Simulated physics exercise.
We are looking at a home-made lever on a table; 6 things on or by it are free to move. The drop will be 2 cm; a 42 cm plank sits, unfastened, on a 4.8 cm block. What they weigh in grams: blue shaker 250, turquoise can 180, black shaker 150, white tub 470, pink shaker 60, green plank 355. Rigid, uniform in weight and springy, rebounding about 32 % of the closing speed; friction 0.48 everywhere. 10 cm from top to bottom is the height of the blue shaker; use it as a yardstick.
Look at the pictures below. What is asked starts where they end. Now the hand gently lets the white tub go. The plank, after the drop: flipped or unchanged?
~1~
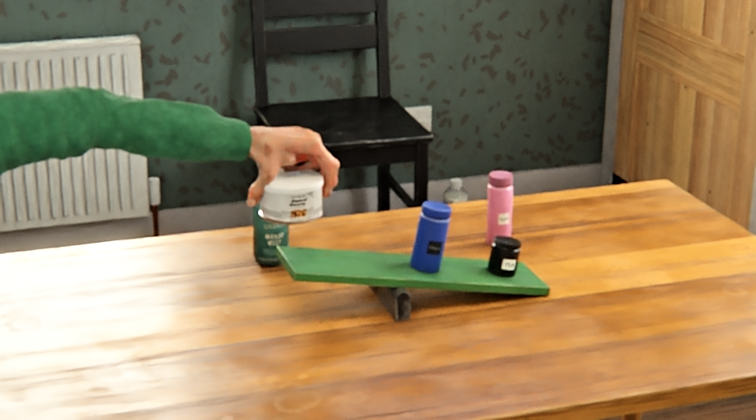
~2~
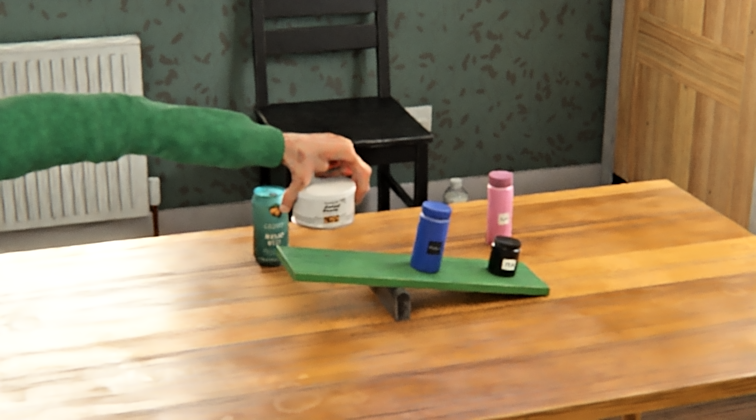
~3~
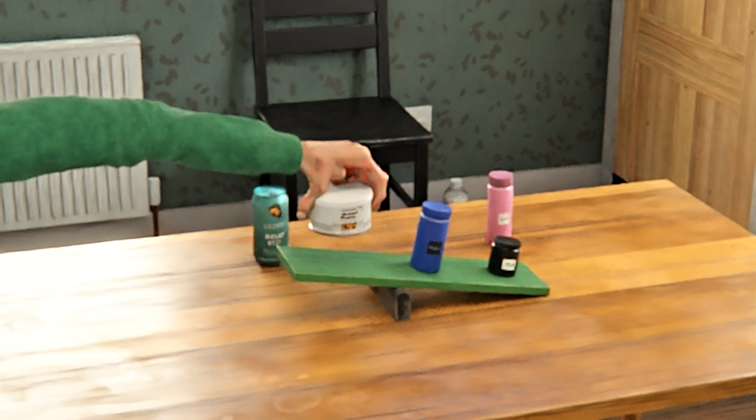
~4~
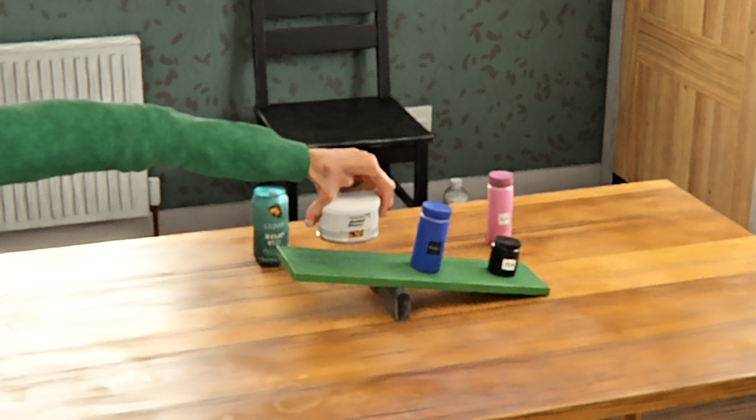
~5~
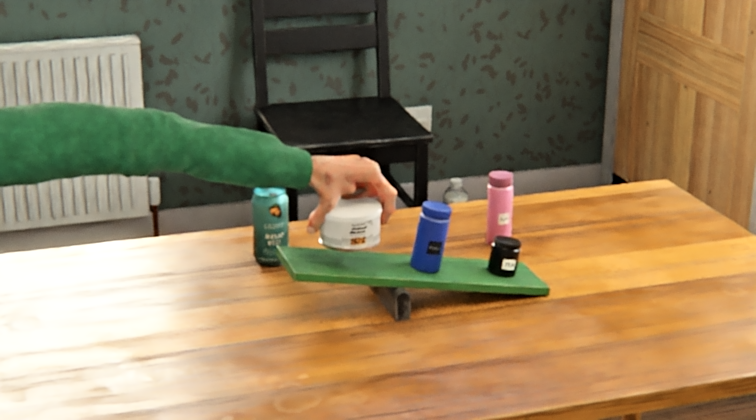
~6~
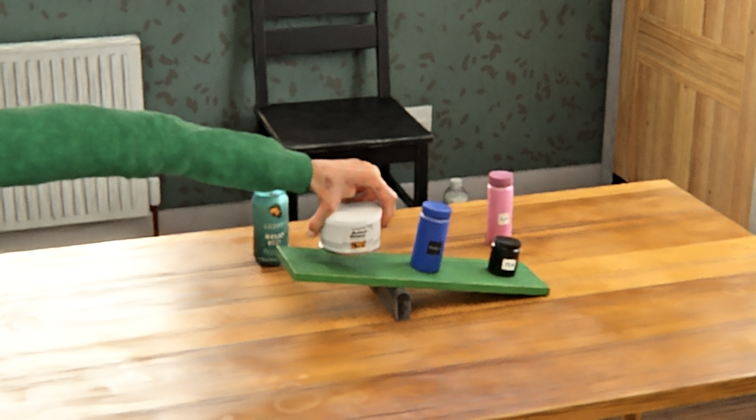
Unchanged.
Then, 0.20 s on from there, plank at 9°, leaning as at the start; white tub 9° off upright near (354, 248).
Then, 0.30 s on from there, plank at 11°, leaning as at the start; white tub 11° off upright near (356, 246).
Then, 0.60 s on from there, white tub resting near (355, 245).
In the end, plank at 11°, leaning as at the start; all 6 under 4 cm from the start. At the end, from the last picture's camera, white tub near (357, 246). The plank finishes with the same end low.
